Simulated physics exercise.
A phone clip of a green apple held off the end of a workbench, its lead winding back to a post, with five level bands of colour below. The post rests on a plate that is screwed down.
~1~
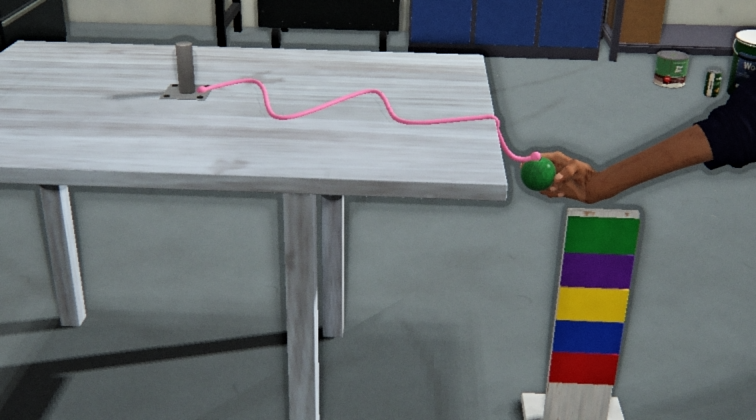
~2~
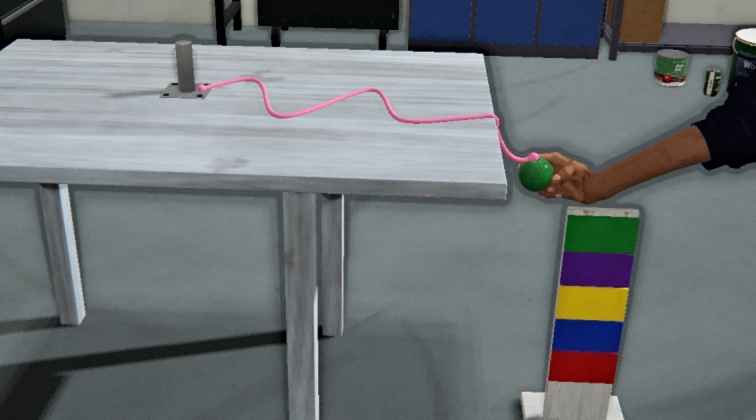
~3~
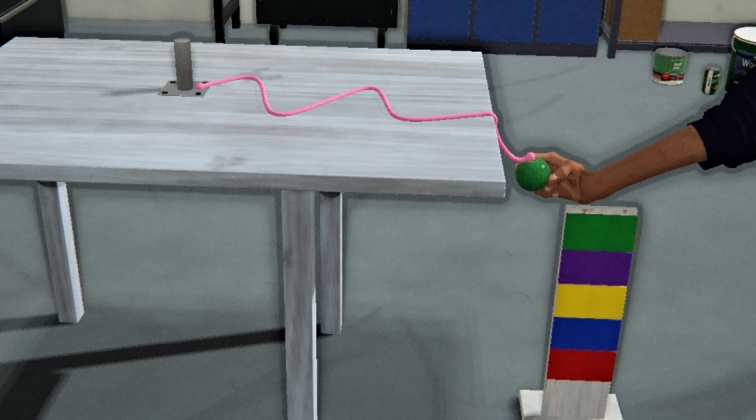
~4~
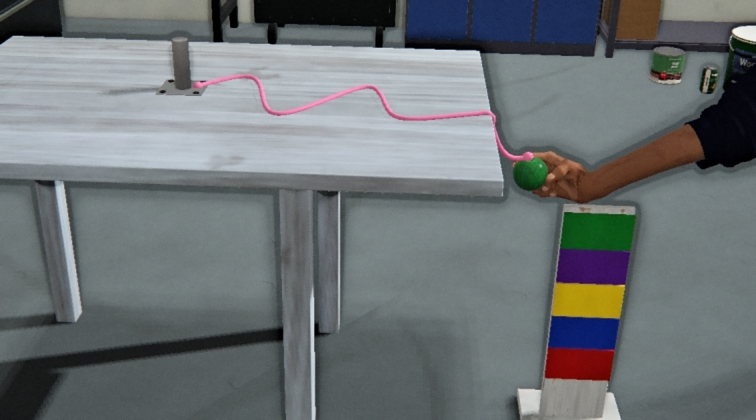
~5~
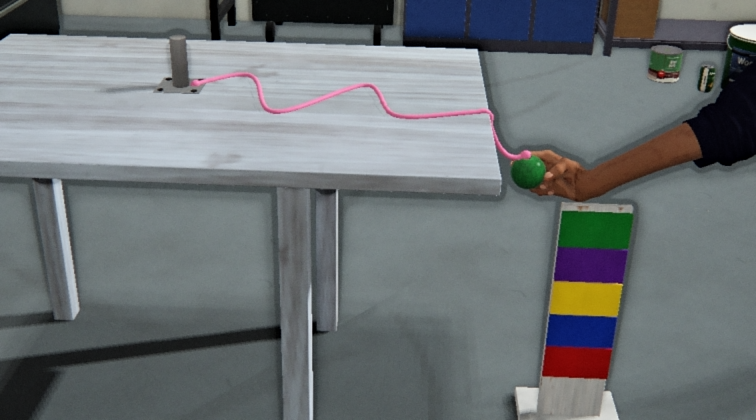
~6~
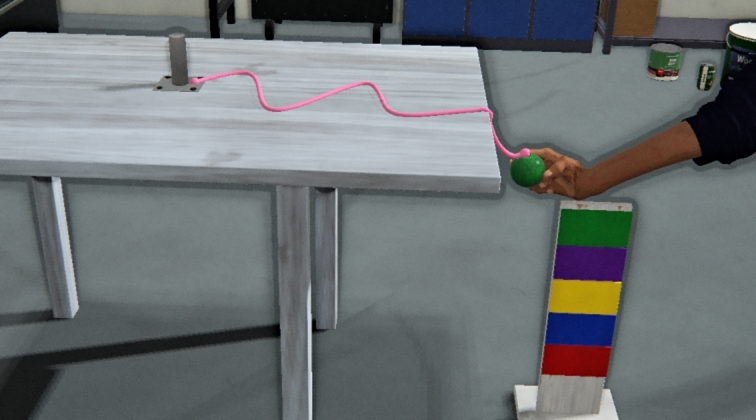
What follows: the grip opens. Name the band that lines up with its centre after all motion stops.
Red.
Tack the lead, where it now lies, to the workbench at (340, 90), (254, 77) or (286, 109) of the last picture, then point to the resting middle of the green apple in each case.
First try near (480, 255), second near (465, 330), third near (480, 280).
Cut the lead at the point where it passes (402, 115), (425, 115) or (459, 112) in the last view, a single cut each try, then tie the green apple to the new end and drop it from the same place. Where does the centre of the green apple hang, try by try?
In order, roughly (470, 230), (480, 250) and (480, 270).
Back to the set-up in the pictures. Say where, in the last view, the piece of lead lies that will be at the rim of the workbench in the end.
About (364, 84).
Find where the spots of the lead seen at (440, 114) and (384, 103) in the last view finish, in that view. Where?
Around (473, 241), then around (481, 175).
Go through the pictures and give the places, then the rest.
The first frame shows green apple (538, 173); green (602, 237); purple (597, 272); yellow (593, 306); blue (588, 338); red (584, 369).
The second frame shows green apple (536, 175); lead through (245, 80) (268, 107) (334, 101) (388, 105) (459, 119).
The third frame shows green apple (533, 174).
The fourth frame shows green apple (530, 174); lead through (241, 77) (265, 104) (331, 98) (384, 102) (455, 116).
The fifth frame shows green apple (528, 172).
The sixth frame shows green apple (527, 170); lead through (238, 73) (262, 100) (328, 95) (382, 98) (452, 113).
Early on, apple near (506, 293); level with yellow.
Midway, apple near (448, 351); level with red.
Near the end, apple near (481, 354); level with red.
Finally, apple near (464, 354); level with red. The lead holds its middle at red.
